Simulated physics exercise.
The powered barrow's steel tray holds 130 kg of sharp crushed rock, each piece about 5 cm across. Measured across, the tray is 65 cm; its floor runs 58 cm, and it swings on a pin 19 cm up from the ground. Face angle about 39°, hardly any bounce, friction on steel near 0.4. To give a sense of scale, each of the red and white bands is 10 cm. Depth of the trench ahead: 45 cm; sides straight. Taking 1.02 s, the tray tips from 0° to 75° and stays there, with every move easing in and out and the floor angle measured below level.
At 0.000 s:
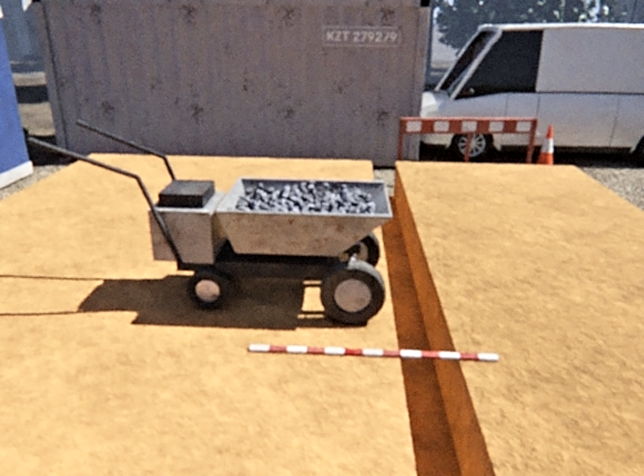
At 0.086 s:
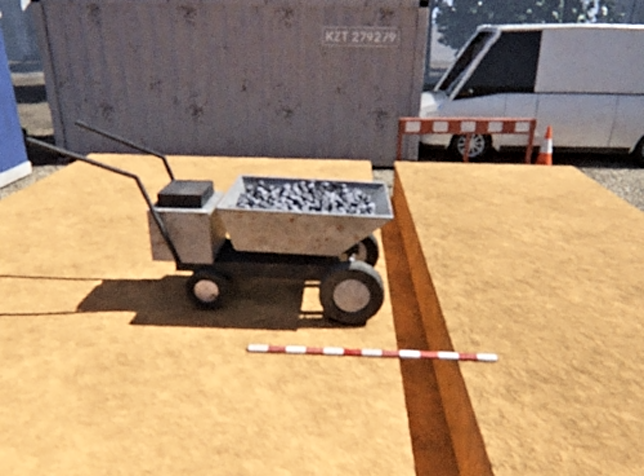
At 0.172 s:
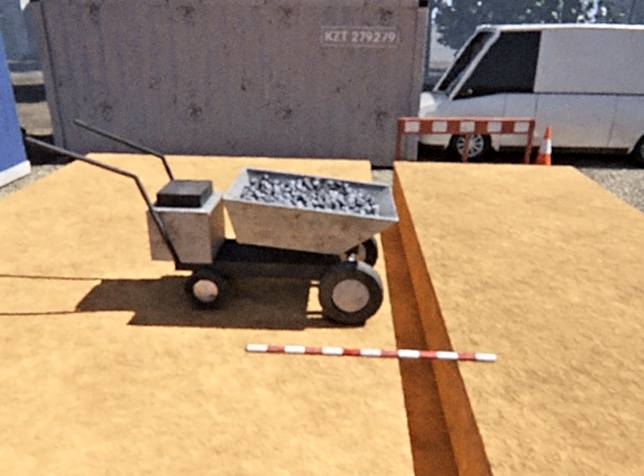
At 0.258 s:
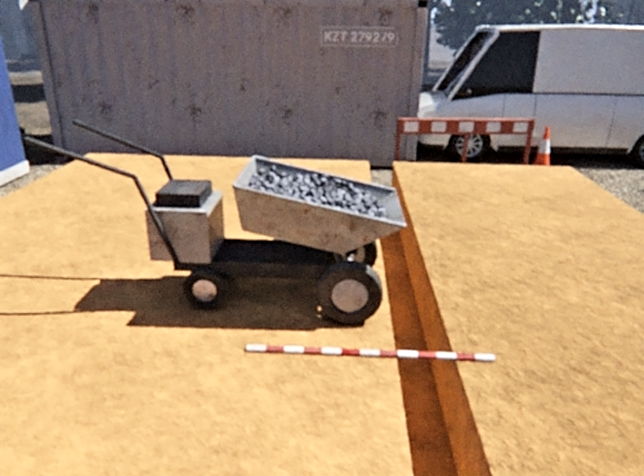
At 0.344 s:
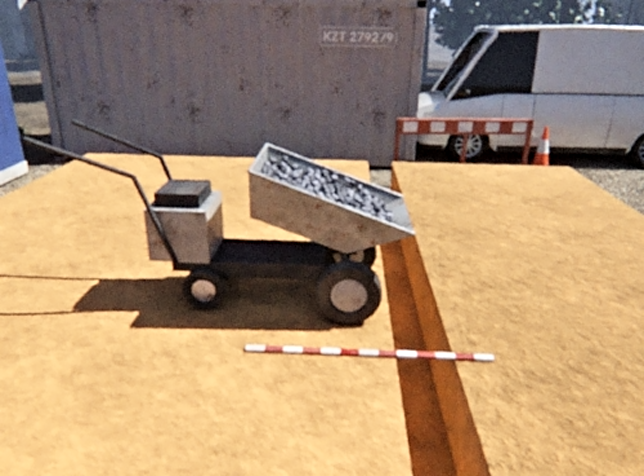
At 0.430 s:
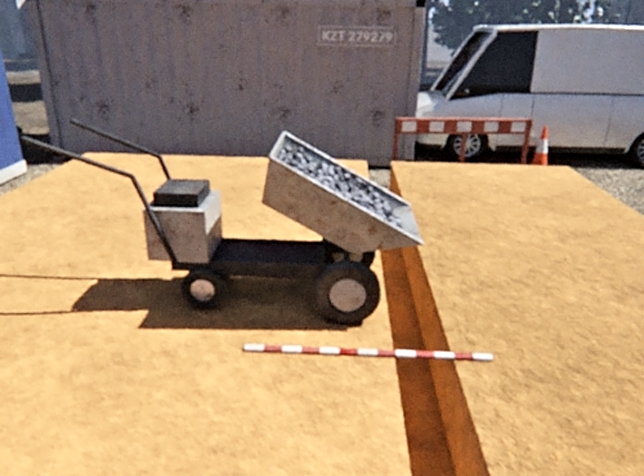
A powered barrow loaded with grey crushed rock stands beside a trench, its steel tray steadily tilting down to the right.
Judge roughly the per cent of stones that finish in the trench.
An estimated 14 per cent finish in the trench.
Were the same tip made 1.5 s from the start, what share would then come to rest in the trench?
Close to 15 per cent then.
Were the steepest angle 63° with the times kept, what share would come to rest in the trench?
Roughly 35% would end there.
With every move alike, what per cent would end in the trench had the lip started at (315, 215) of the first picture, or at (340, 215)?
Roughly 90 in a hundred, then 95 in a hundred.
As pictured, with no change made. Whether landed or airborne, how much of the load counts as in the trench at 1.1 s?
Some 5 per cent of the load by that point.
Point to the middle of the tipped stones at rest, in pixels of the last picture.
(473, 299).
After 0.8 s the floor is at 63°; 100 % in the tray; the foremost stones are at (440, 274).
After 1.1 s the floor is at 75°; 49 % in the tray, 3 % in the trench, 47 % past the trench; the foremost stones are at (509, 297).
After 1.5 s the floor is at 75°; 15 % in the tray, 9 % in the trench, 76 % past the trench; the foremost stones are at (600, 313).
After 3.4 s the floor is at 75°; 11 % in the tray, 14 % in the trench, 75 % past the trench; the foremost stones are at (632, 314).
